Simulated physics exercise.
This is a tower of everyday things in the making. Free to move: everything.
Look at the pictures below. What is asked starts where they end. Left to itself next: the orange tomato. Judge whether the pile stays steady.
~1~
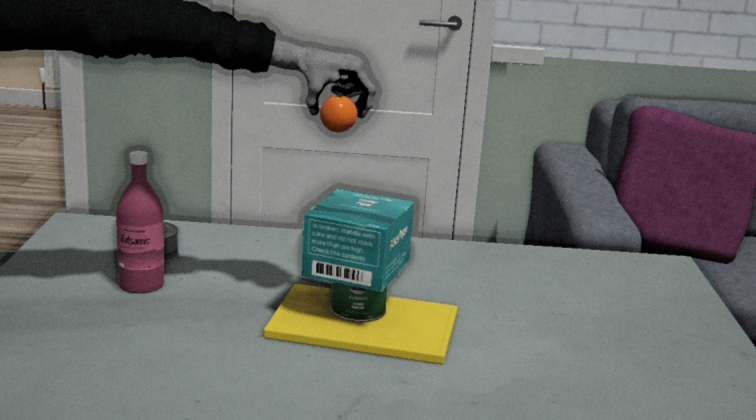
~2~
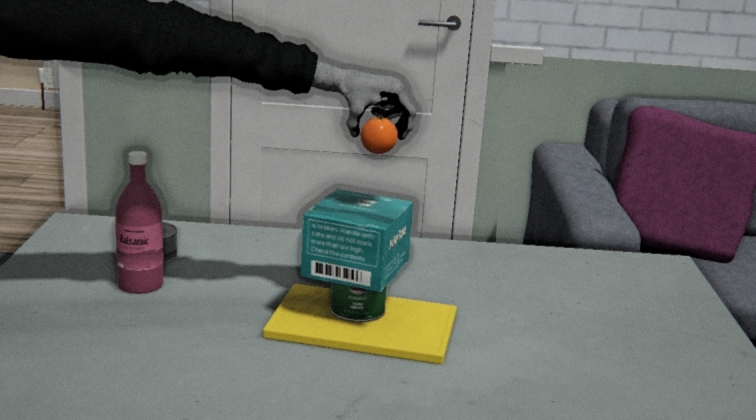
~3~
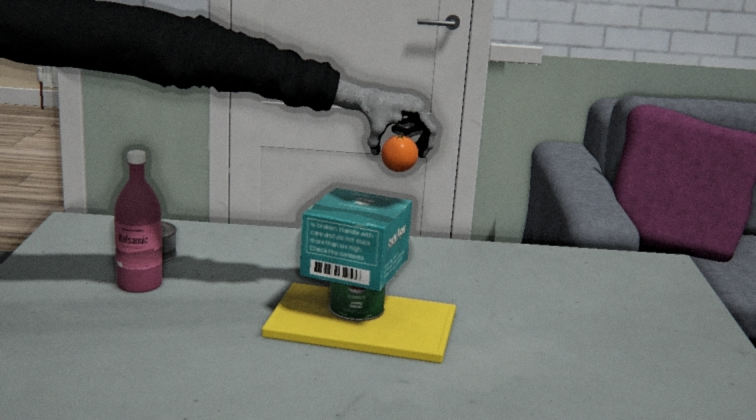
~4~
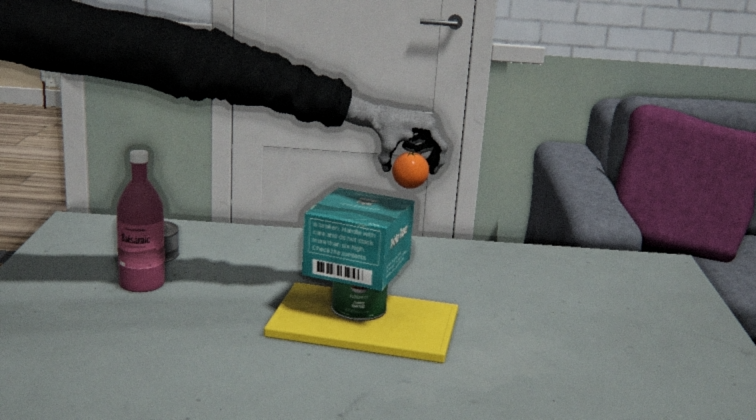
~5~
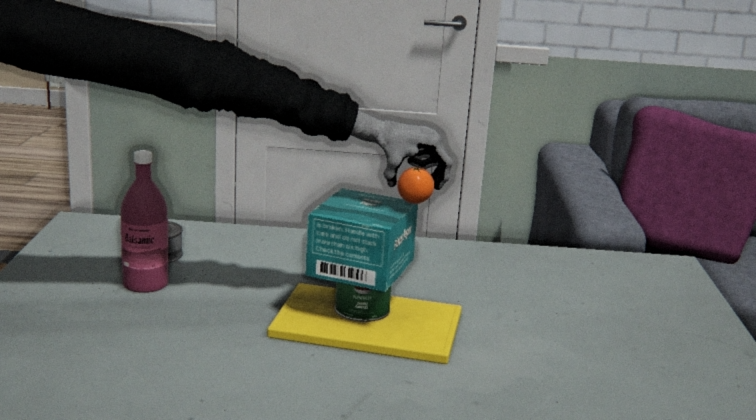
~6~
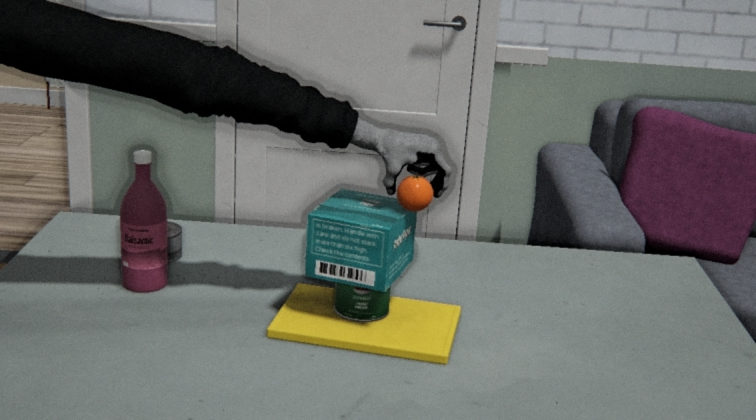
The pile does not stand firm.
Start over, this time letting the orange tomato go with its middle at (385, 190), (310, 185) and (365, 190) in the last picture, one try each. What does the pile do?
Try one: It stands firm; try two: It topples; try three: It stands firm.
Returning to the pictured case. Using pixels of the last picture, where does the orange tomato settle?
Roughly pixel (443, 304) in the last picture.
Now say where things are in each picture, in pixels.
In the first picture, on its way; orange tomato (338, 113); turquoise box (359, 238).
In the second picture, on its way; orange tomato (379, 136).
In the third picture, on its way; orange tomato (400, 153); yellow tray (362, 320).
In the fourth picture, on its way; orange tomato (410, 170); green tub (360, 288).
In the fifth picture, on its way; orange tomato (416, 185); pink bottle (144, 220).
In the sixth picture, in place under the hand; orange tomato (415, 193); turquoise box (362, 238).
Then, 0.40 s after the last picture, orange tomato rolled about its own width near (427, 211).
Then, 0.50 s after the last picture, orange tomato now fallen.
Then, 0.70 s after the last picture, things are still on the move.
Then, 1.70 s after the last picture, nothing new.
At rest, fallen, orange tomato; the other 5 in place. Seen from the same camera at the end, orange tomato near (443, 304). The pile comes apart.
